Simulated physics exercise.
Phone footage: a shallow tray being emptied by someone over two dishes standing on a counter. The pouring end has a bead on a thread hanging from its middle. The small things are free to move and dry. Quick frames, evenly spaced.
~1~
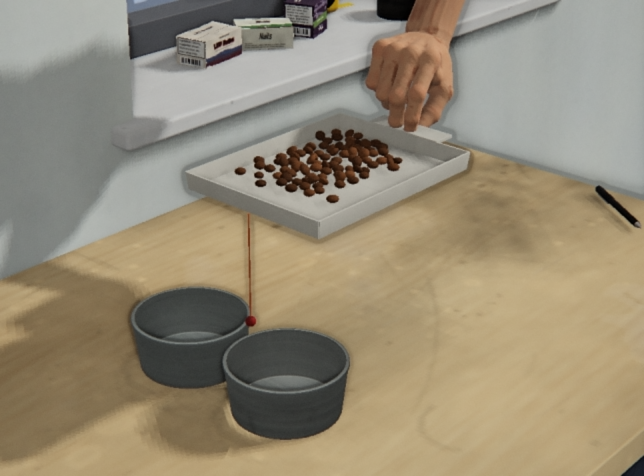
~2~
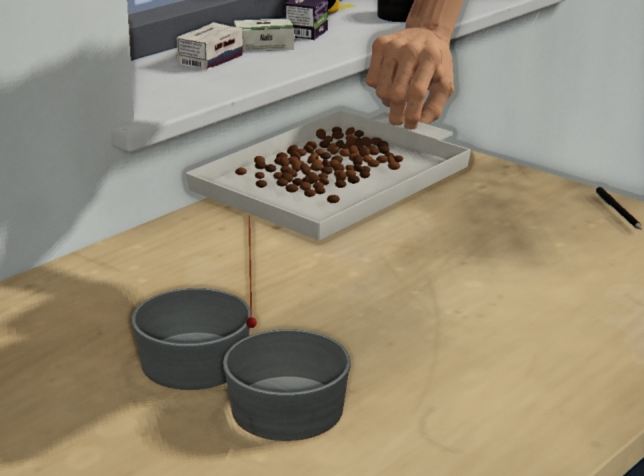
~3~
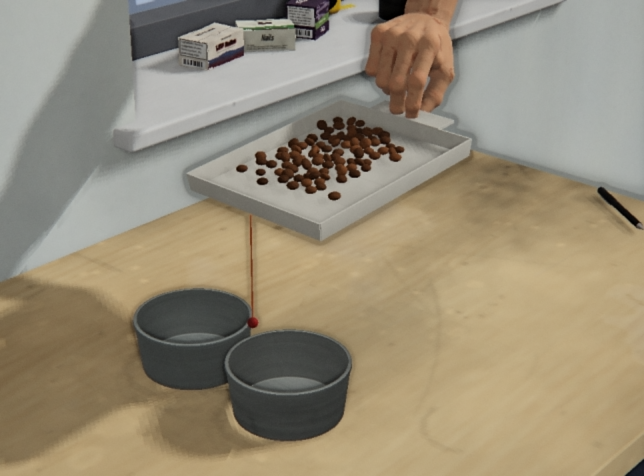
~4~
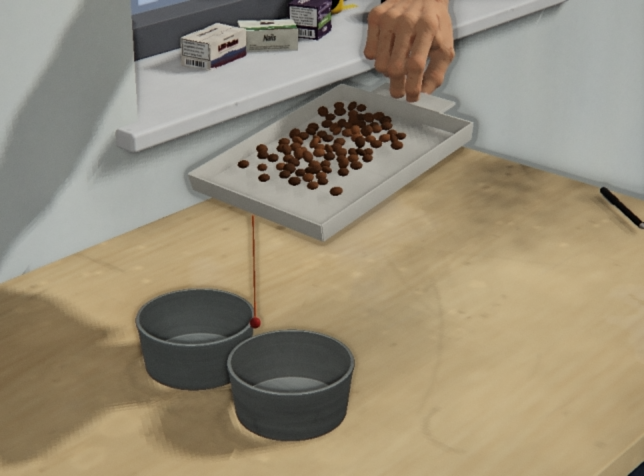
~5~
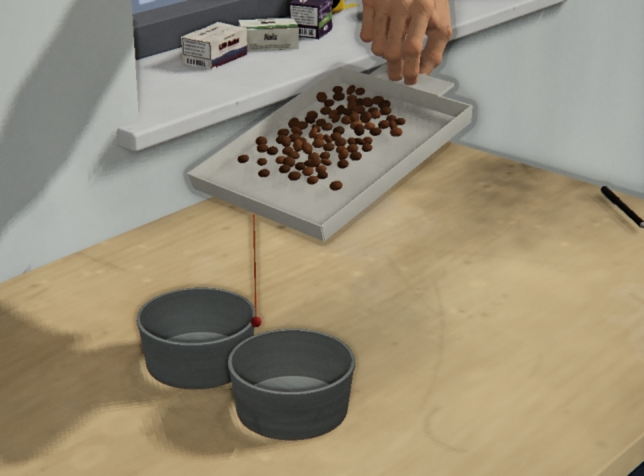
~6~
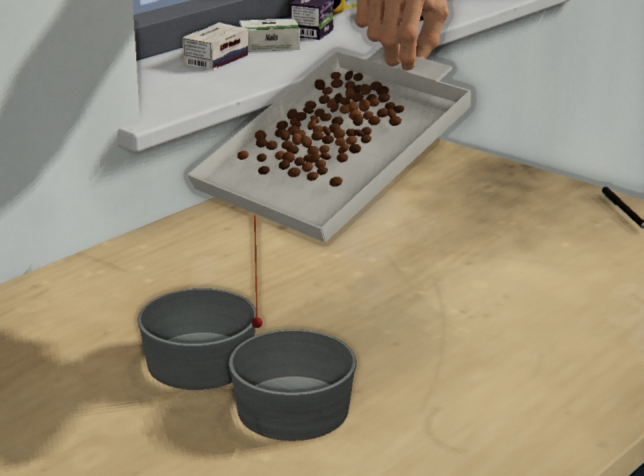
A hand raising the far end of a shallow tray of brown kibble, tilting it above two dark grey dishes on a counter.
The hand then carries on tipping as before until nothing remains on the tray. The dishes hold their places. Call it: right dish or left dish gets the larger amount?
Right dish.
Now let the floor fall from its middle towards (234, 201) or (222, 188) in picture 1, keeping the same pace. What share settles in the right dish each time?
0 % and 0 %.
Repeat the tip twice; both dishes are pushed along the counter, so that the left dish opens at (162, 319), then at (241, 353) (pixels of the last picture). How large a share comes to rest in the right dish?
The first position comes out at 60 per cent, the other at 0 per cent.
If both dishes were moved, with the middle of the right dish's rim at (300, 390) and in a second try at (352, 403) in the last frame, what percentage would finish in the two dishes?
Close to 80 in a hundred, then close to 60 in a hundred.
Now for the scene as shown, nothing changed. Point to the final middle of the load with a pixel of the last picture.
Somewhere around (228, 404) in the final view.
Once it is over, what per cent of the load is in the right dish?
About 40 in every hundred pieces.
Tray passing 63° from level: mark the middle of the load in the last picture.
Near the pixel (251, 193).
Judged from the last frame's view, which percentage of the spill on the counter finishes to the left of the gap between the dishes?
I'd put it at close to 90 per cent.
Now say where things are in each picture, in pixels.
In the first picture, corners of the pouring end at (189, 171) and (319, 220), level; middle of the load at (333, 165), bits of dog kibble; left dish at (149, 355); right dish at (244, 404); bead on its thread at (251, 321).
In the second picture, corners of the pouring end at (189, 173) and (319, 222), level; middle of the load at (334, 164).
In the third picture, corners of the pouring end at (190, 173) and (320, 223), tipped barely, level across its low end; middle of the load at (335, 157).
In the fourth picture, corners of the pouring end at (191, 173) and (321, 224), tipped a little, level across its low end; middle of the load at (336, 148).
In the fifth picture, corners of the pouring end at (191, 173) and (321, 224), tipped a little, level across its low end; middle of the load at (336, 137).
In the sixth picture, corners of the pouring end at (190, 174) and (321, 226), tipped clearly, level across its low end; middle of the load at (334, 128); left dish at (155, 356); right dish at (250, 405).
Soon after the last picture, tray tipped steeply; nearly all on the tray; a small part in the air.
A little later, tray tipped past a quarter turn; most on the tray; a small part in the right dish; a small part in the left dish; a small part outside both; a stray few in the air.
Later still, tray tipped past a quarter turn; about a third in the right dish; a small part in the left dish; about half outside both.
At rest, tray tipped past a quarter turn; about a third in the right dish; a small part in the left dish; about half outside both.
